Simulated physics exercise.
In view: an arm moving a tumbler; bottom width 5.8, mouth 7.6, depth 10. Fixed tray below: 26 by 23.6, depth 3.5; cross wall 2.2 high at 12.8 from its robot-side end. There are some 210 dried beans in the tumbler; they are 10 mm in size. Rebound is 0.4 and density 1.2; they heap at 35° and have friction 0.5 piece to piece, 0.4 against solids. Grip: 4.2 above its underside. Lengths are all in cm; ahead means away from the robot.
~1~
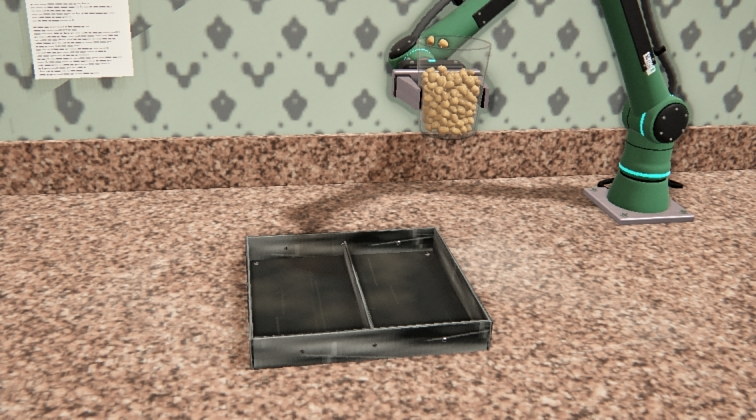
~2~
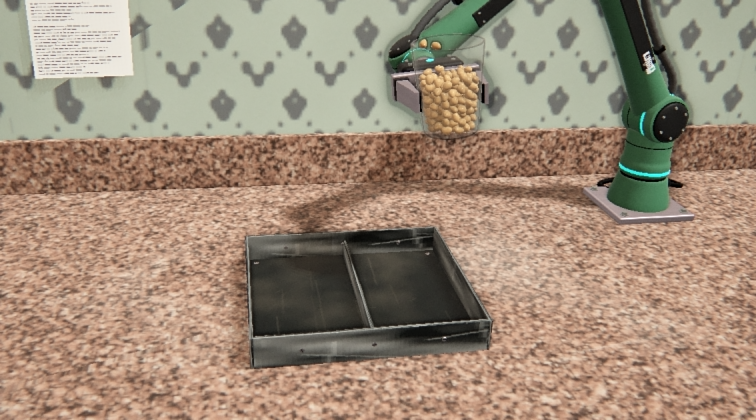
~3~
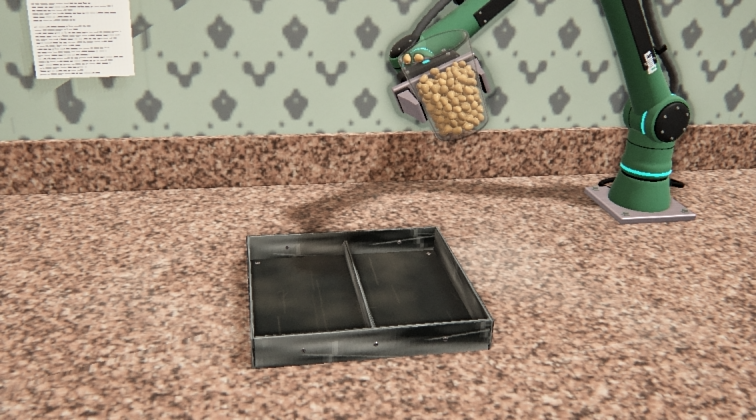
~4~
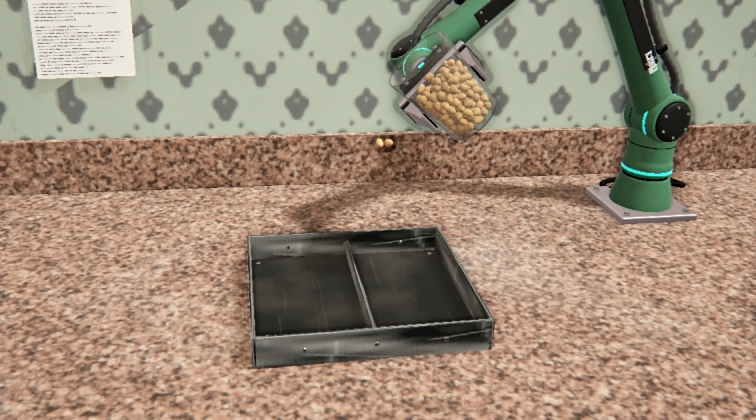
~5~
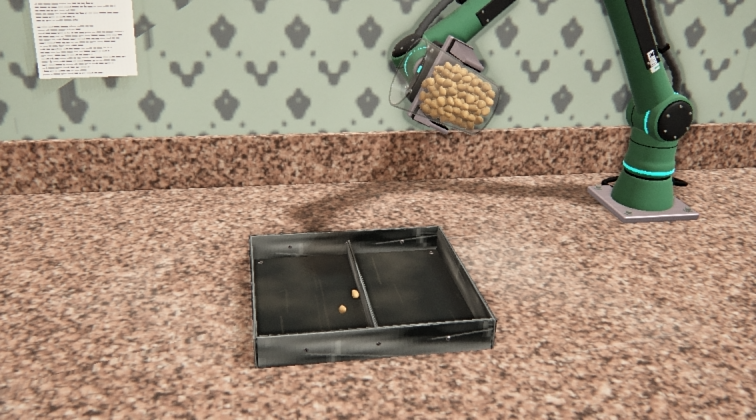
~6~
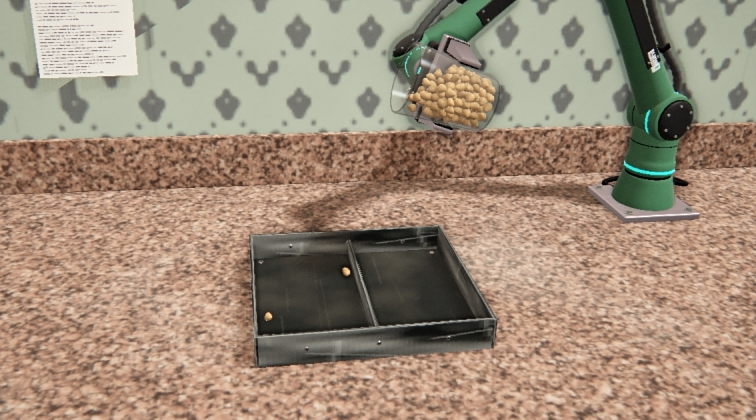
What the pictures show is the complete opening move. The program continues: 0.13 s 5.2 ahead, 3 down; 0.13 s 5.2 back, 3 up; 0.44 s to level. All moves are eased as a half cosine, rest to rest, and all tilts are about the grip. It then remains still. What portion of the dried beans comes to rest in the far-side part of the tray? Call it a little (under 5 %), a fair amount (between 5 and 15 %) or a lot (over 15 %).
A fair amount.
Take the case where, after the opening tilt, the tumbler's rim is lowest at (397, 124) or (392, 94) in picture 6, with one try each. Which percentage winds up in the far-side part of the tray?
Roughly 35 and 5 percent.
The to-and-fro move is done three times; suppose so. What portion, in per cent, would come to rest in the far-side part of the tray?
15 per cent or so.
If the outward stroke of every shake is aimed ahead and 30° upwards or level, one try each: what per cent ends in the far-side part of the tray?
About 60 and 25 per cent.
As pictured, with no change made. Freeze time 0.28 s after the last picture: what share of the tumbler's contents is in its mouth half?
40 per cent.
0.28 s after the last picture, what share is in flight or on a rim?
About 11 %.
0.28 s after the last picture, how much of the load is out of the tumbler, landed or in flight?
Share gone by then: Close to 10 %.
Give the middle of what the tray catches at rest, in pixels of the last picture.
(339, 289).
Then, 0.28 s on, tilted 71° forward, highest piece 27 above the table; 183 in the tumbler, 2 in the far-side part, 23 in flight or on a rim.
Then, 0.56 s on, tilted 16° forward, highest piece 31 above the table; 177 in the tumbler, 19 in the far-side part, 8 in the robot-side part, 2 on the table or floor, 2 in flight or on a rim.
Then, 0.90 s on, level, highest piece 30 above the table; 177 in the tumbler, 19 in the far-side part, 9 in the robot-side part, 3 on the table or floor.
Then, 1.95 s on, level, highest piece 30 above the table; 177 in the tumbler, 19 in the far-side part, 9 in the robot-side part, 3 on the table or floor.
In the end, 177 in the tumbler, 19 in the far-side part, 9 in the robot-side part, 3 on the table or floor. That is 9 % in the far-side part of the tray.
